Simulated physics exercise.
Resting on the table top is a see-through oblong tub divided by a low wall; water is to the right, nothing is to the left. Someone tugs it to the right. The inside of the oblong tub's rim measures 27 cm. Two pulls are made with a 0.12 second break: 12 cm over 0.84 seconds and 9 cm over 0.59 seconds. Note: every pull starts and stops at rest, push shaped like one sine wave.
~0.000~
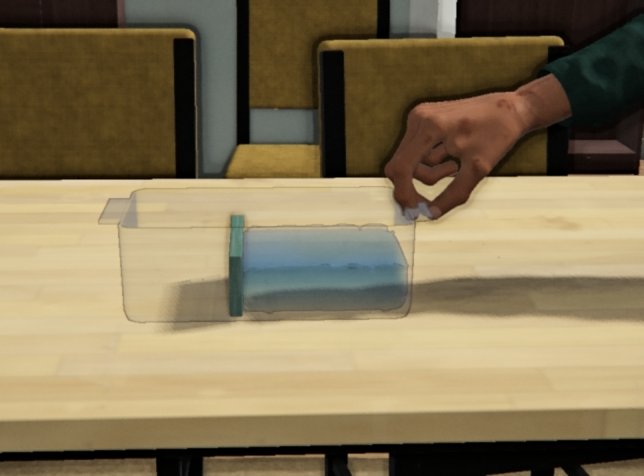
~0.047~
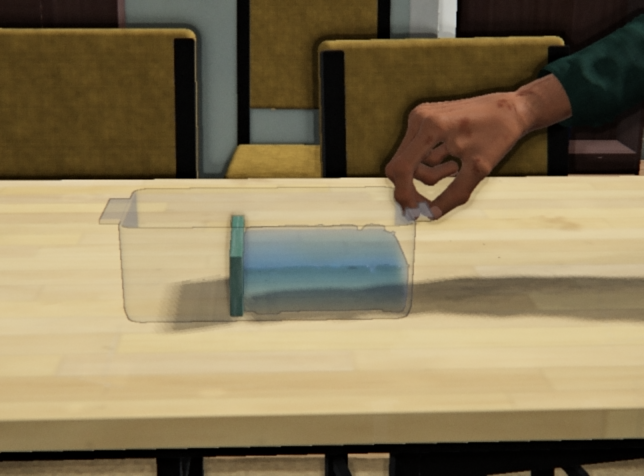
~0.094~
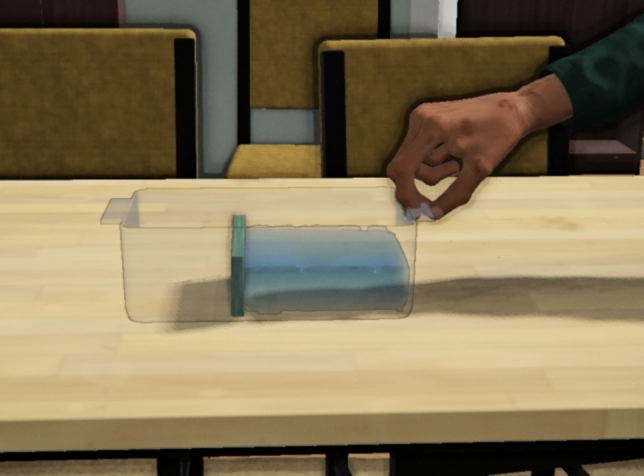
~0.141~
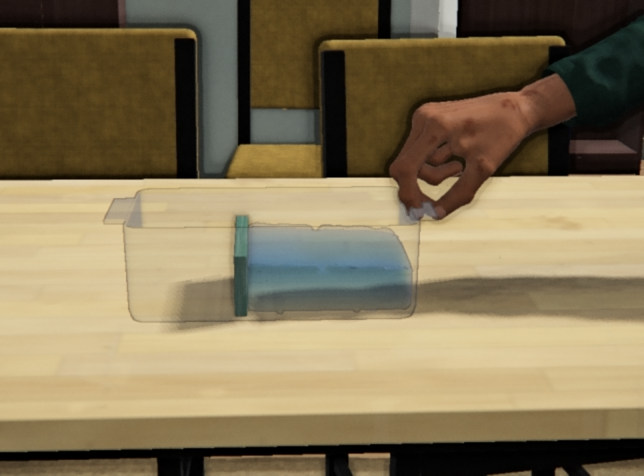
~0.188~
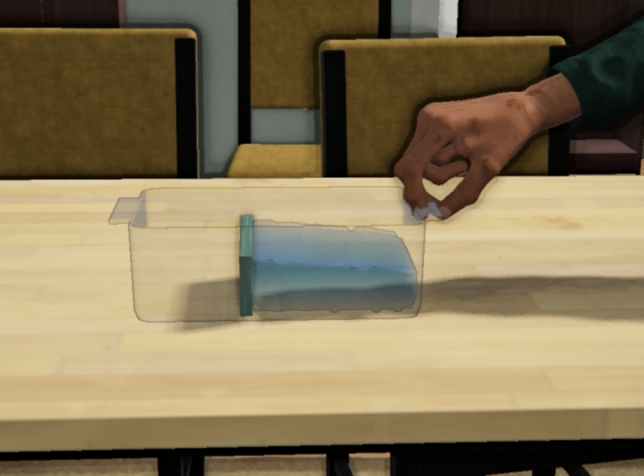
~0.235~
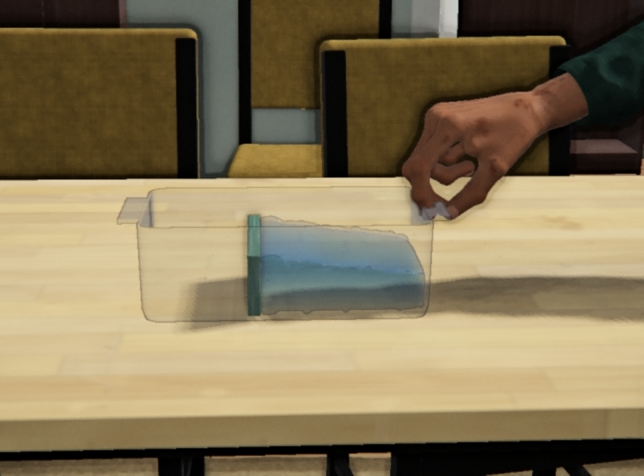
At first, a see-through oblong tub sits on a wooden table, with blue water to the right of its low dividing wall and a hand gripping its right rim. The hand then pulls the tub slightly to the right, and the water's surface tilts, higher on the left.
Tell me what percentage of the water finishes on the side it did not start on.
I would say 5 per cent.
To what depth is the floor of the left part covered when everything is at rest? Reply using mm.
Once calm, the layer is near 4 mm.
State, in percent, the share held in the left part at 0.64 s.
About 0 %.
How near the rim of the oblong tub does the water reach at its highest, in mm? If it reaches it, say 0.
My guess is close to 10 mm.
After 0.64 s it has gone 11 cm; 0 per cent is on the left side and 0 is out of the oblong tub.
After 1.04 s it has gone 13 cm; 1 per cent is on the left side and 0 is out of the oblong tub.
After 1.44 s it has gone 21 cm; 1 per cent is on the left side and 0 is out of the oblong tub.
After 1.84 s it has gone 21 cm; 4 per cent is on the left side and 0 is out of the oblong tub.
In the end 5 per cent is on the left side and 0 is out of the oblong tub.
